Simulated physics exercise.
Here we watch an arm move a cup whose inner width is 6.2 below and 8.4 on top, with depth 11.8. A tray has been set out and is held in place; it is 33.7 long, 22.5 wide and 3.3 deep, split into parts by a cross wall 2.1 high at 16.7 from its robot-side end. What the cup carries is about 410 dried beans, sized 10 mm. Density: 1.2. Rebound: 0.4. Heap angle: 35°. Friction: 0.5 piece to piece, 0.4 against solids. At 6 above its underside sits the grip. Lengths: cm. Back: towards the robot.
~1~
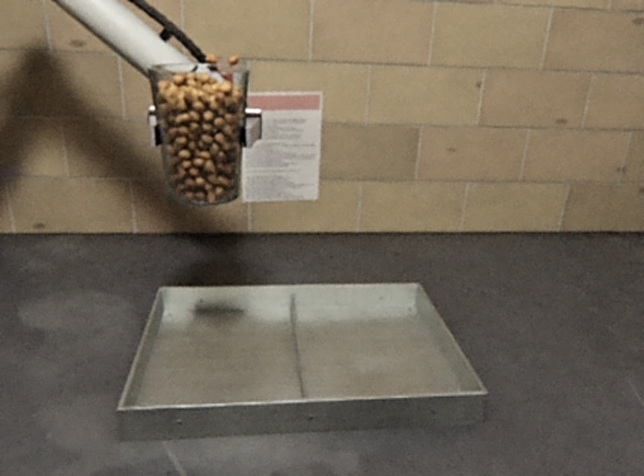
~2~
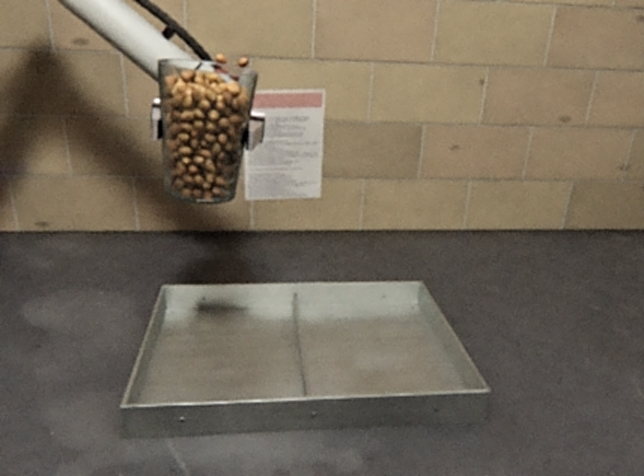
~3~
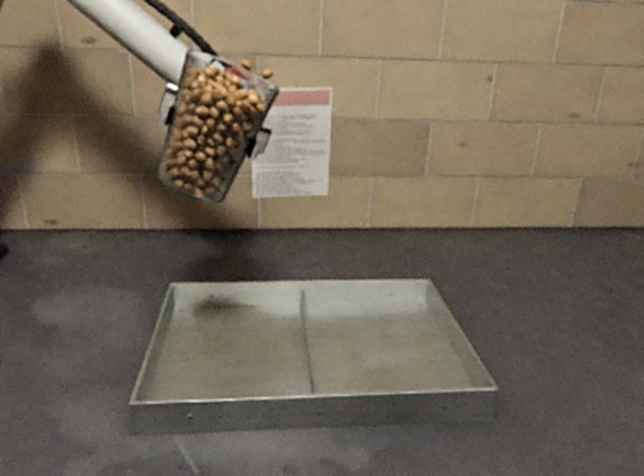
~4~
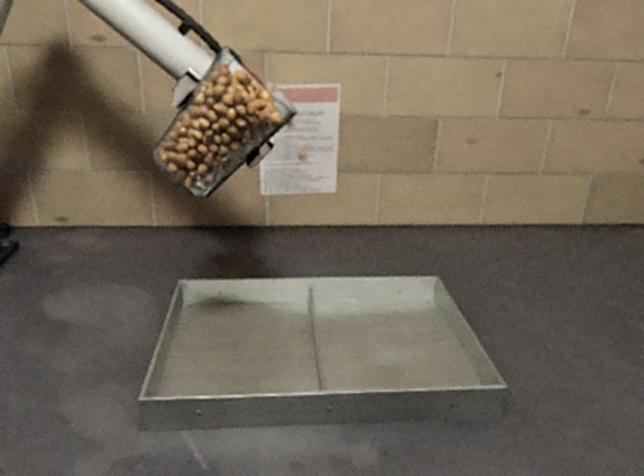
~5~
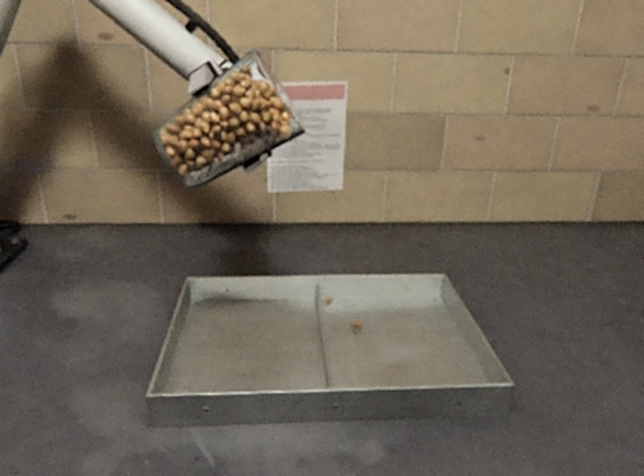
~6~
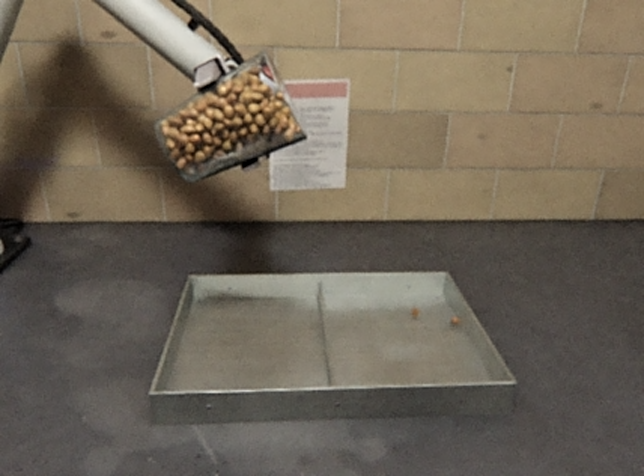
A clear cup packed with dried beans was tilted steadily forward by a robot arm above a divided metal tray, and two beans dropped out, landed in the right-hand part and moved farther right.
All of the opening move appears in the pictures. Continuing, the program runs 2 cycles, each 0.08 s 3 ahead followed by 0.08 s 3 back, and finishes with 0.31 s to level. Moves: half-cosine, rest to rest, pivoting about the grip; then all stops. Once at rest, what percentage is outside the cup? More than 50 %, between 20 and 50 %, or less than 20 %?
Between 20 and 50 %.
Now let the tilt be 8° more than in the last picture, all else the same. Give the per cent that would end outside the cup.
I'd put it close to 40 per cent.
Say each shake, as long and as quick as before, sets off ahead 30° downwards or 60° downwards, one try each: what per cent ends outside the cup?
Roughly 15 per cent, then 10 per cent.
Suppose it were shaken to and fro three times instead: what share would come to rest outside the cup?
About 35 per cent in that case.
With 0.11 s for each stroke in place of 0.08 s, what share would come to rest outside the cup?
20 %.
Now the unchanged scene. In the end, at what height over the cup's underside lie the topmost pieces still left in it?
Roughly 9.5 cm.
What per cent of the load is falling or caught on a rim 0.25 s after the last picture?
I'd put it near 15 per cent.
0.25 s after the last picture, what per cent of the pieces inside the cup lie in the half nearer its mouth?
Around 55 in a hundred.
Then, 0.25 s later, tilted 63° forward, highest piece 28 above the table; 349 in the cup, 2 in the far-side part, 62 in flight or on a rim.
Then, 0.50 s later, tilted 22° forward, highest piece 31 above the table; 295 in the cup, 98 in the far-side part, 10 in the robot-side part, 2 on the table or floor, 8 in flight or on a rim.
Then, 0.83 s later, level, highest piece 29 above the table; 295 in the cup, 101 in the far-side part, 10 in the robot-side part, 7 on the table or floor.
Then, 1.88 s later, level, highest piece 29 above the table; 295 in the cup, 101 in the far-side part, 10 in the robot-side part, 7 on the table or floor.
At rest, 295 in the cup, 101 in the far-side part, 10 in the robot-side part, 7 on the table or floor. That is 29 % outside the cup.
